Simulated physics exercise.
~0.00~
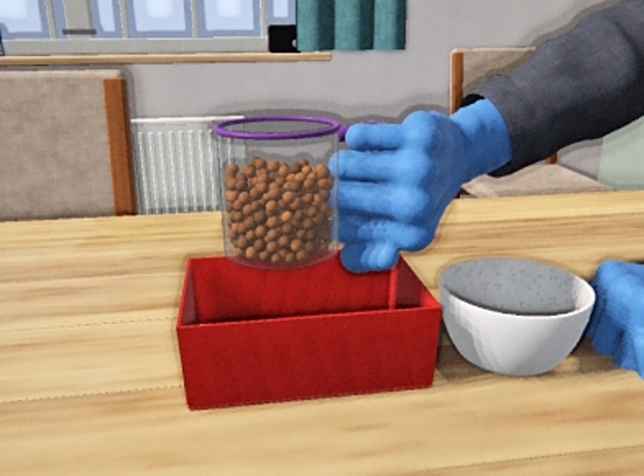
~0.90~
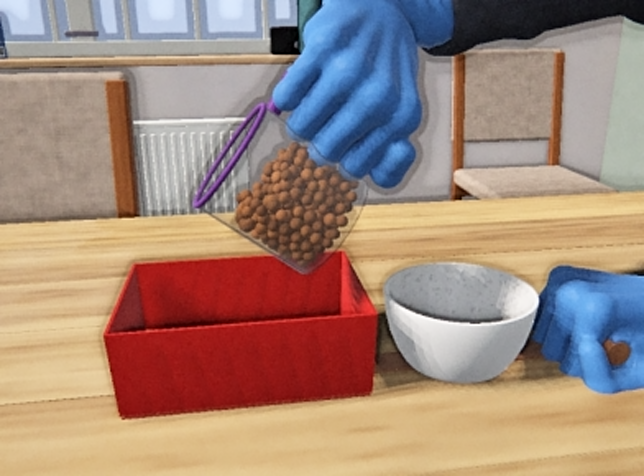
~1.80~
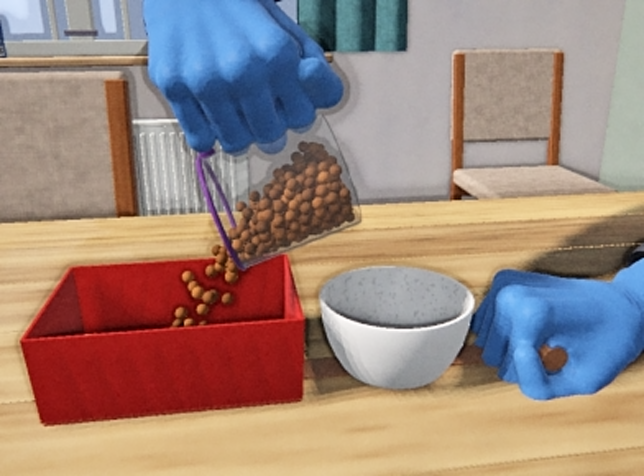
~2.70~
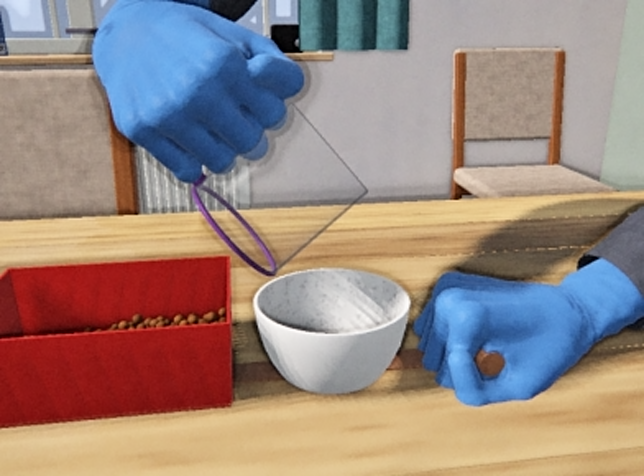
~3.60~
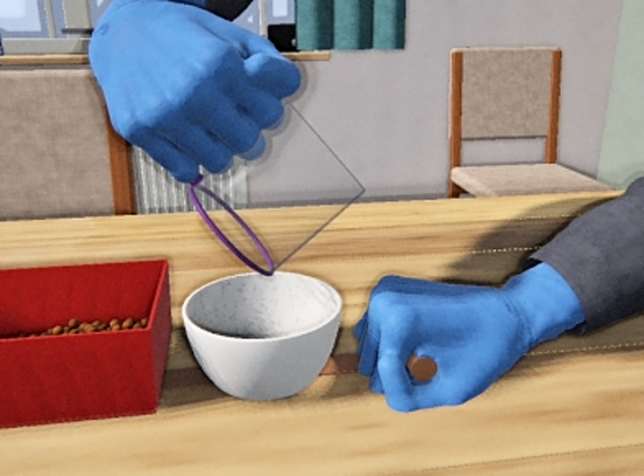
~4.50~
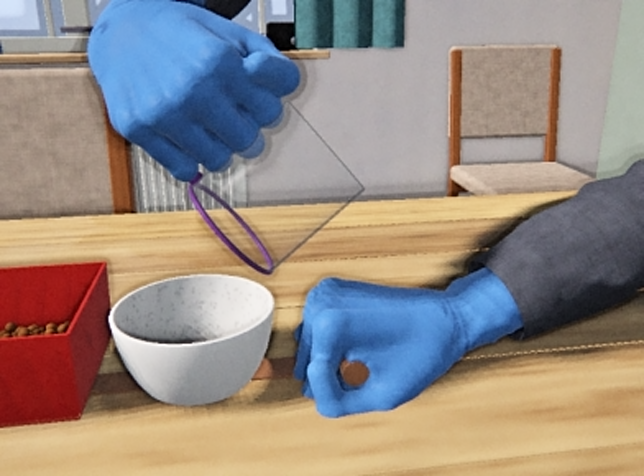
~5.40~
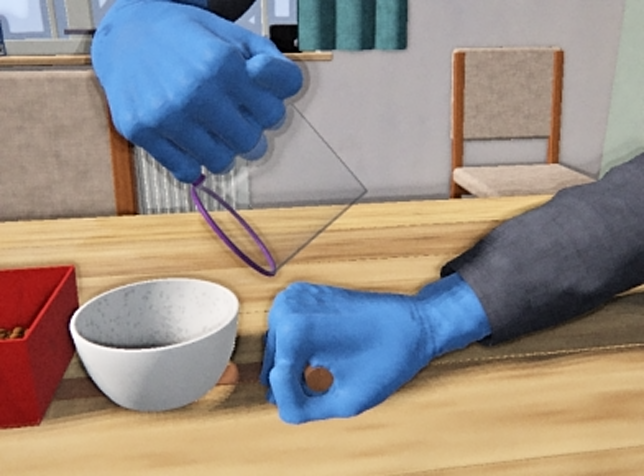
A blue-gloved hand tipped a clear, purple-rimmed cup of small brown balls over a red tin, emptying them all inside. Another gloved hand moved left beside a white bowl as both containers slid left, and the bowl stayed empty beneath the upturned cup.
